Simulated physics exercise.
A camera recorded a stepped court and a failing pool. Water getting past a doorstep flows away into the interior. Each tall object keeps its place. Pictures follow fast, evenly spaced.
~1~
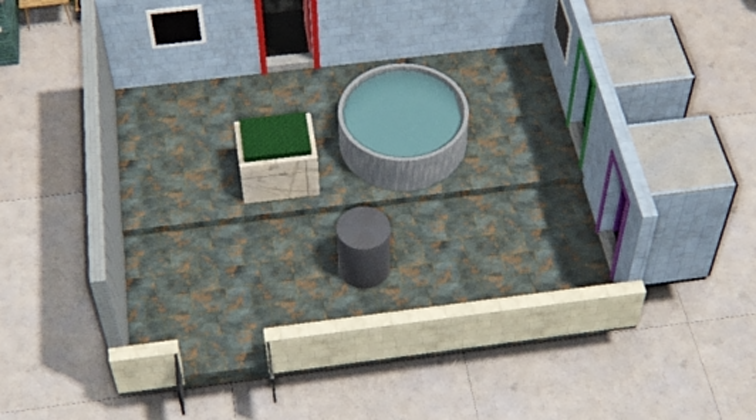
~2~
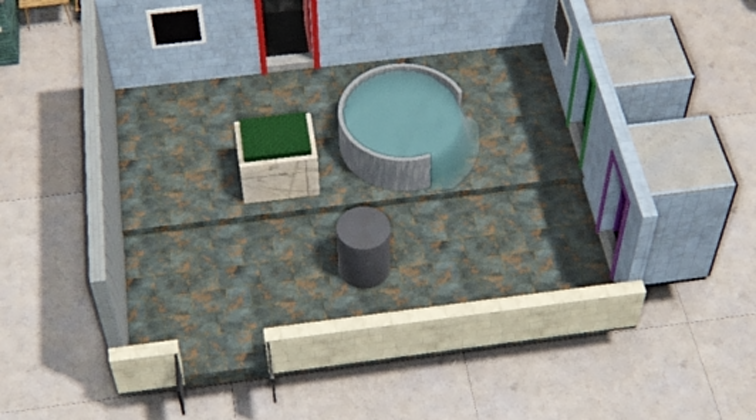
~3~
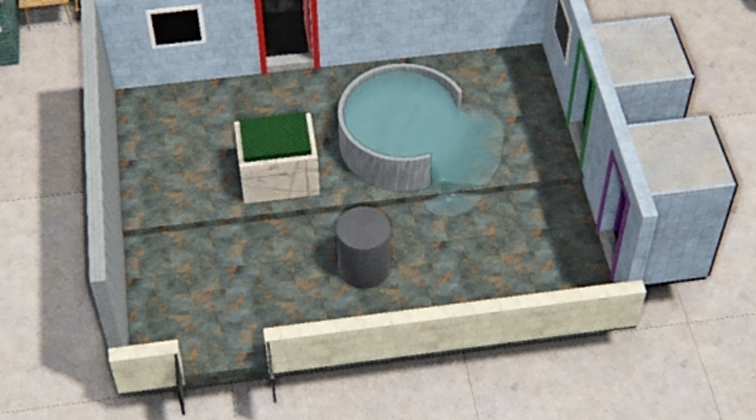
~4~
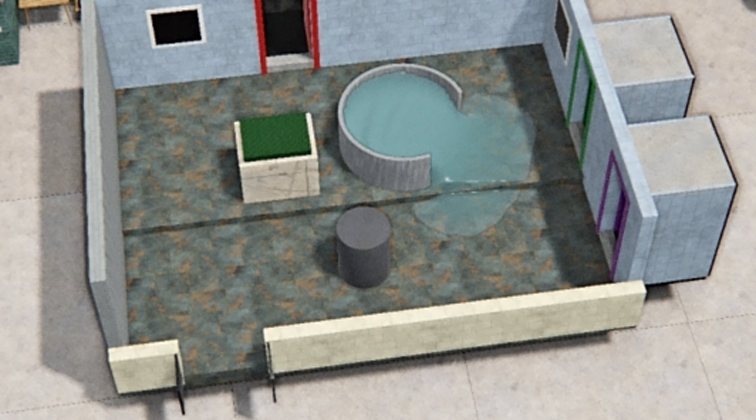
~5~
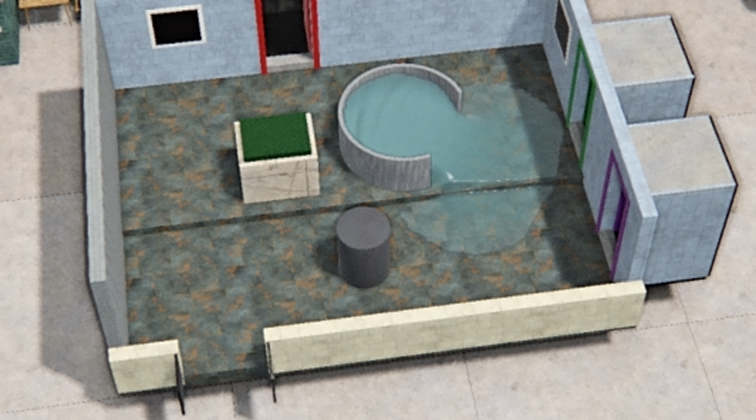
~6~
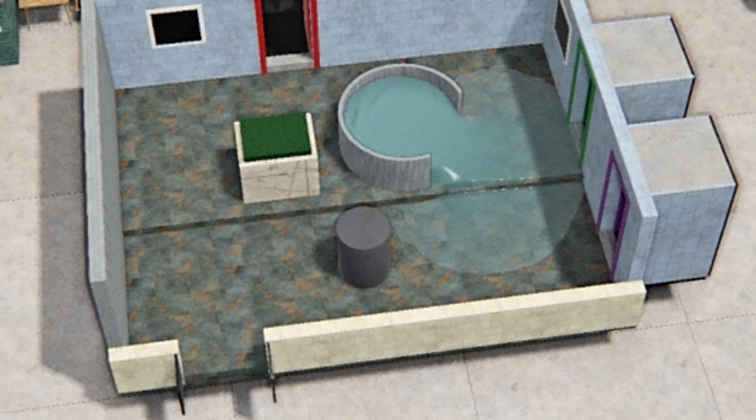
In the video, a round grey pool stands full in a walled court beside a green-topped block and a dark cylinder; its right side opens, and water pours out, spreading rightward and forward across the mottled stepped floor.
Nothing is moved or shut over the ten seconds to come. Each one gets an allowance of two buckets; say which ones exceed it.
The red door will not top two buckets; the purple door will top two buckets; the green door will top two buckets.
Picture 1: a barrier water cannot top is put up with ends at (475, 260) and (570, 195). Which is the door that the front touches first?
It's the green-painted one.
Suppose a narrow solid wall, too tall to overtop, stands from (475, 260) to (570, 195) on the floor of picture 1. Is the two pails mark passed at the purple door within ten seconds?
As for the purple door, it resists.
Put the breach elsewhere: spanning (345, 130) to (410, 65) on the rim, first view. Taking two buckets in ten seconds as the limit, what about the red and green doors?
Well, the red door breaks the limit and the green door doesn't reach it.
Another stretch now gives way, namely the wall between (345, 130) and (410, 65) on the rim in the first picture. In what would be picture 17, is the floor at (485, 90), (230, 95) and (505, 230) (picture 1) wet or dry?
Soaked, soaked, untouched.
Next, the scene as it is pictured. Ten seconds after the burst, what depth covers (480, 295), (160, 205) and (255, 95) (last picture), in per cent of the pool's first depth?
About 10 per cent, then 0 per cent, then 2 per cent.
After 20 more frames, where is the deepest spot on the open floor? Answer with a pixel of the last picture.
Somewhere near (608, 265).
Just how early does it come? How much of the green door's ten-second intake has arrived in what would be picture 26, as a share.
Some 100 per cent.
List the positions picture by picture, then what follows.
In the first picture, the pool at (403, 114) is whole and still.
In the second picture, the front is at a hidden place, out from the gap at (460, 148).
In the third picture, the front is at (479, 111), out from the gap at (460, 150).
In the fourth picture, the front is at (522, 113), out from the gap at (460, 152).
In the fifth picture, the front is at (552, 117), out from the gap at (460, 152).
In the sixth picture, water pours out at (460, 152) and has run to (534, 260).
A moment on, water covers 30 % of the floor; the red door not reached, the purple door under two buckets in, the green door over two buckets in.
Next, water covers 30 % of the floor; the red door not reached, the purple door over two buckets in, the green door far over two buckets in.
Then, water covers 40 % of the floor; the red door not reached, the purple door far over two buckets in, the green door far over two buckets in.
Later, water covers 75 % of the floor; the red door wet at the sill, nothing in, the purple door far over two buckets in, the green door far over two buckets in.
In the end, water covers 90 % of the floor; the red door wet at the sill, nothing in, the purple door far over two buckets in, the green door far over two buckets in.
